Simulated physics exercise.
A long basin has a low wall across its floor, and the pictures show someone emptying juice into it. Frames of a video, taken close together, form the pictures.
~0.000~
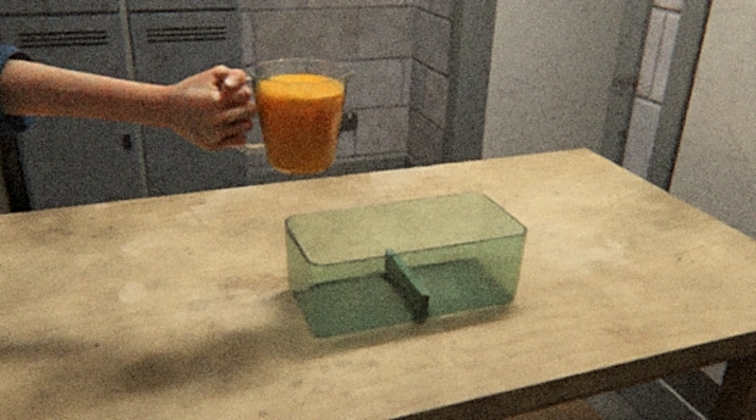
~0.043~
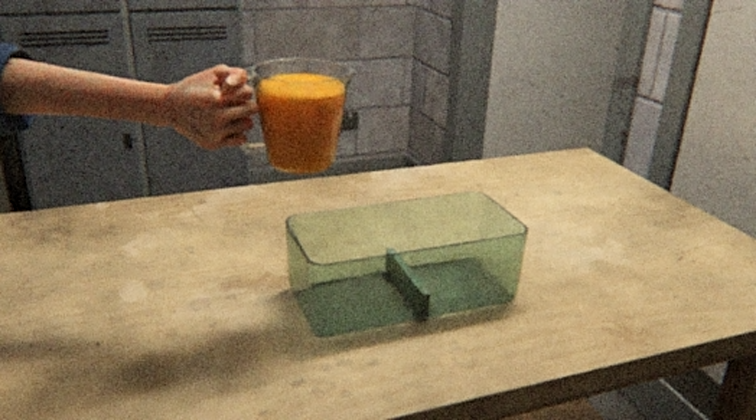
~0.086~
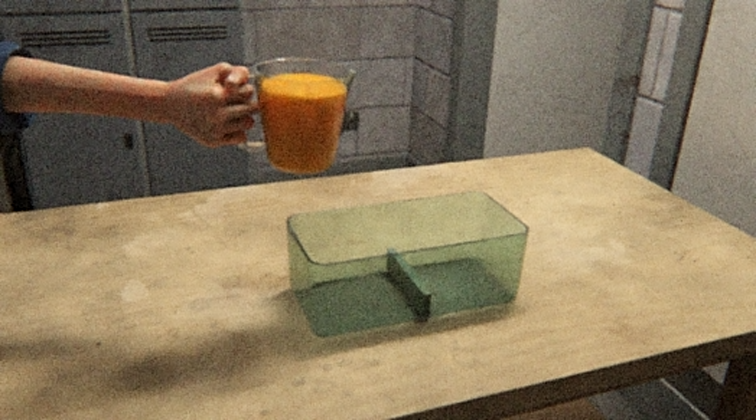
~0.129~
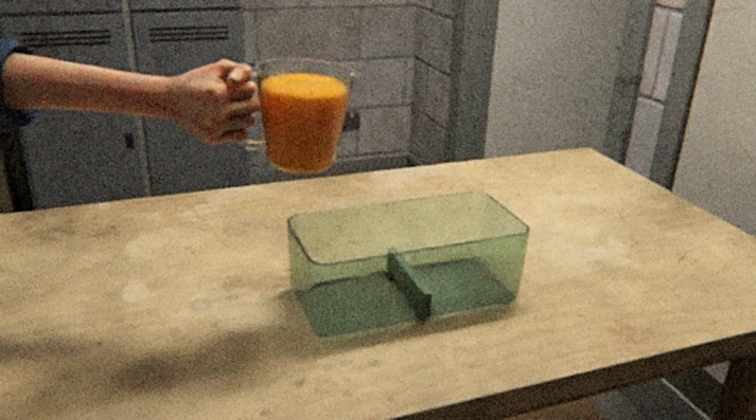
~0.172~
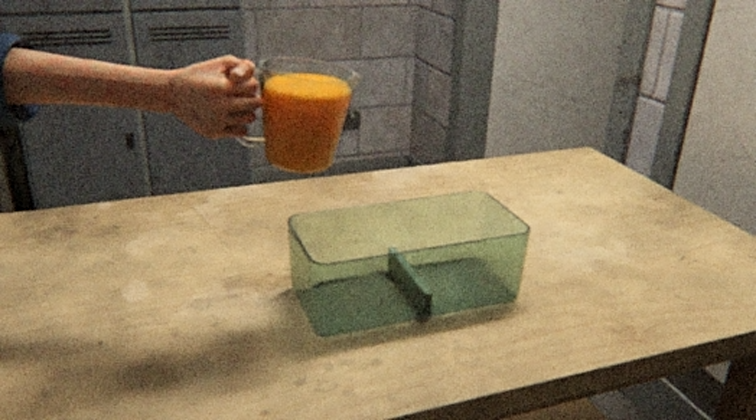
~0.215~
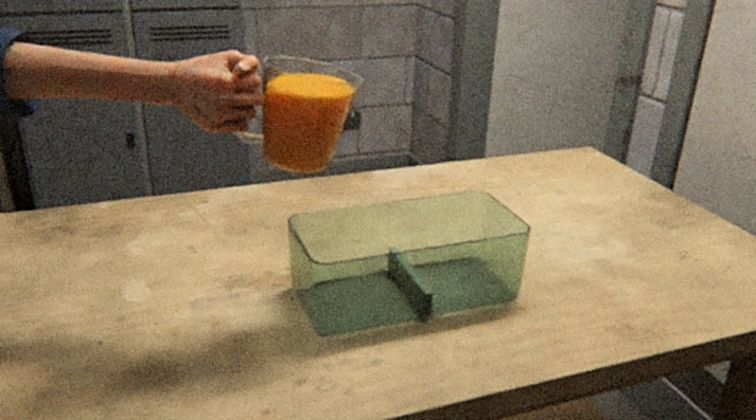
On a wooden table by grey lockers, a hand slowly tilting a glass mug of orange juice rightward above a green basin.
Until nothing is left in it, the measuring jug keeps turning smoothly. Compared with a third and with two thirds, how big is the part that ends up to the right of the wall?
No lower than a third, no higher than two thirds.
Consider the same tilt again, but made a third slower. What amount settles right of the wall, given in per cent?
About 60 per cent would end up there.
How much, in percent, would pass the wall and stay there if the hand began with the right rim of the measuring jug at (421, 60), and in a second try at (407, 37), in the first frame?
Near 90 per cent for the first start, near 90 per cent for the second.
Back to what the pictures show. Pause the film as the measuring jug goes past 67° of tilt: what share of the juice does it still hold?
Near 75 percent is still in there.
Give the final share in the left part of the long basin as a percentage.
That works out to roughly 50 percent.
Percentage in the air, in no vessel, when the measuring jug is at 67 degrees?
Roughly 20 percent.
Then, 0.60 s in, the tilt is 67° and 75 per cent is still to pour, 2 is left of the wall and 2 right of it.
Then, 0.89 s in, the tilt is 99° and 21 per cent is still to pour, 17 is left of the wall and 38 right of it.
Then, 1.19 s in, the tilt is 103° and 1 per cent is still to pour, 49 is left of the wall and 47 right of it.
Then, 1.51 s in, the tilt is 103° and 0 per cent is still to pour, 50 is left of the wall and 49 right of it.
Finally, 50 per cent lies left of the wall, 49 right of it and 1 outside.
